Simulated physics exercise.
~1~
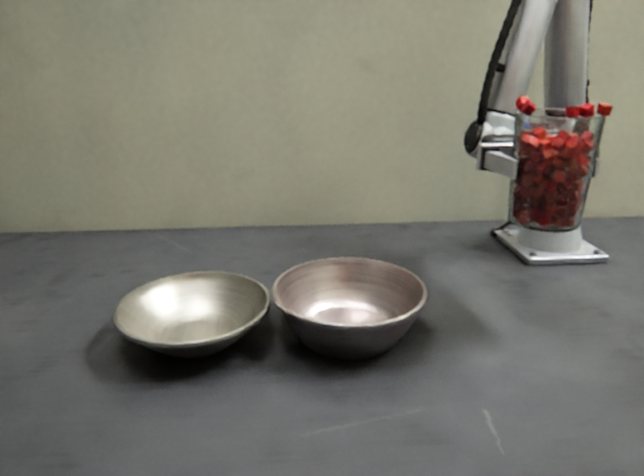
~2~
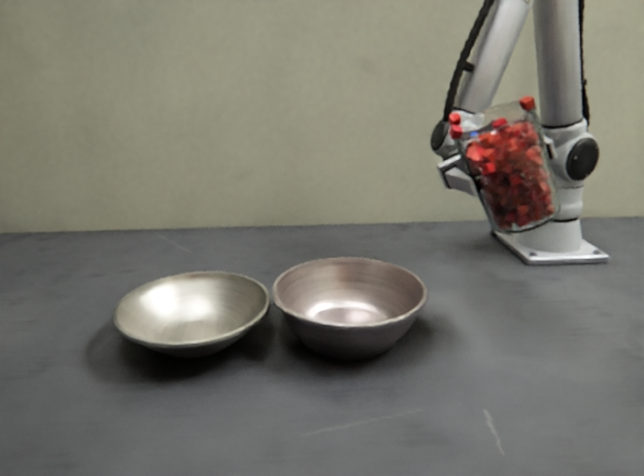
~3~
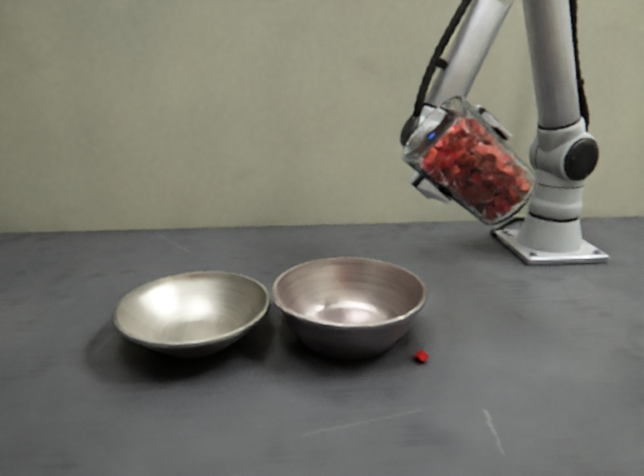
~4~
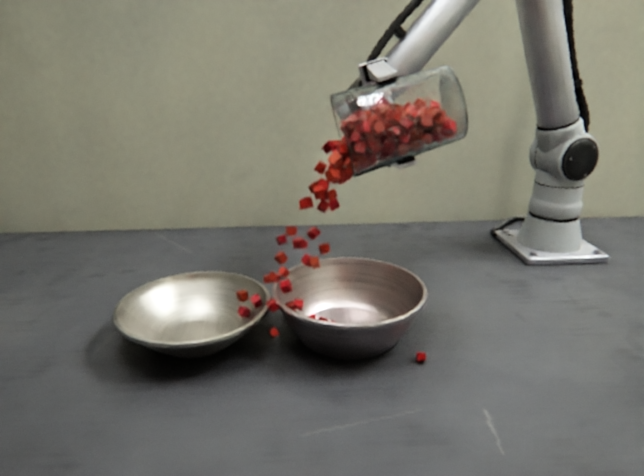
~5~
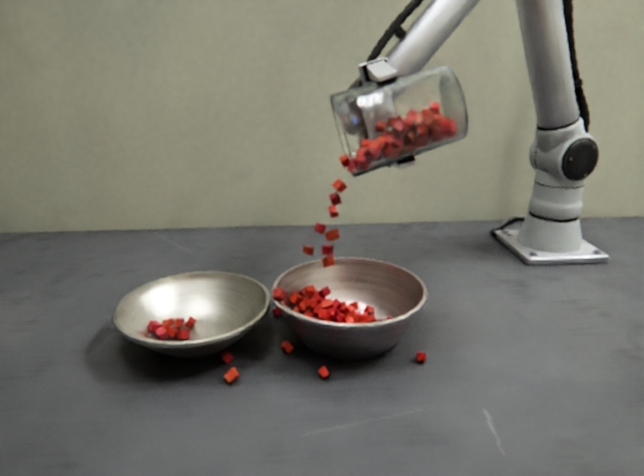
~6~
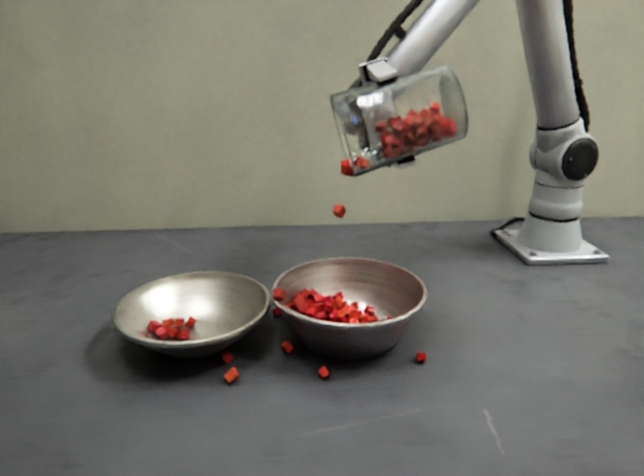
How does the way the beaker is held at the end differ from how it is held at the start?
At the start the robot arm holds the beaker upright, but by the end the beaker is on its side above the bowls.
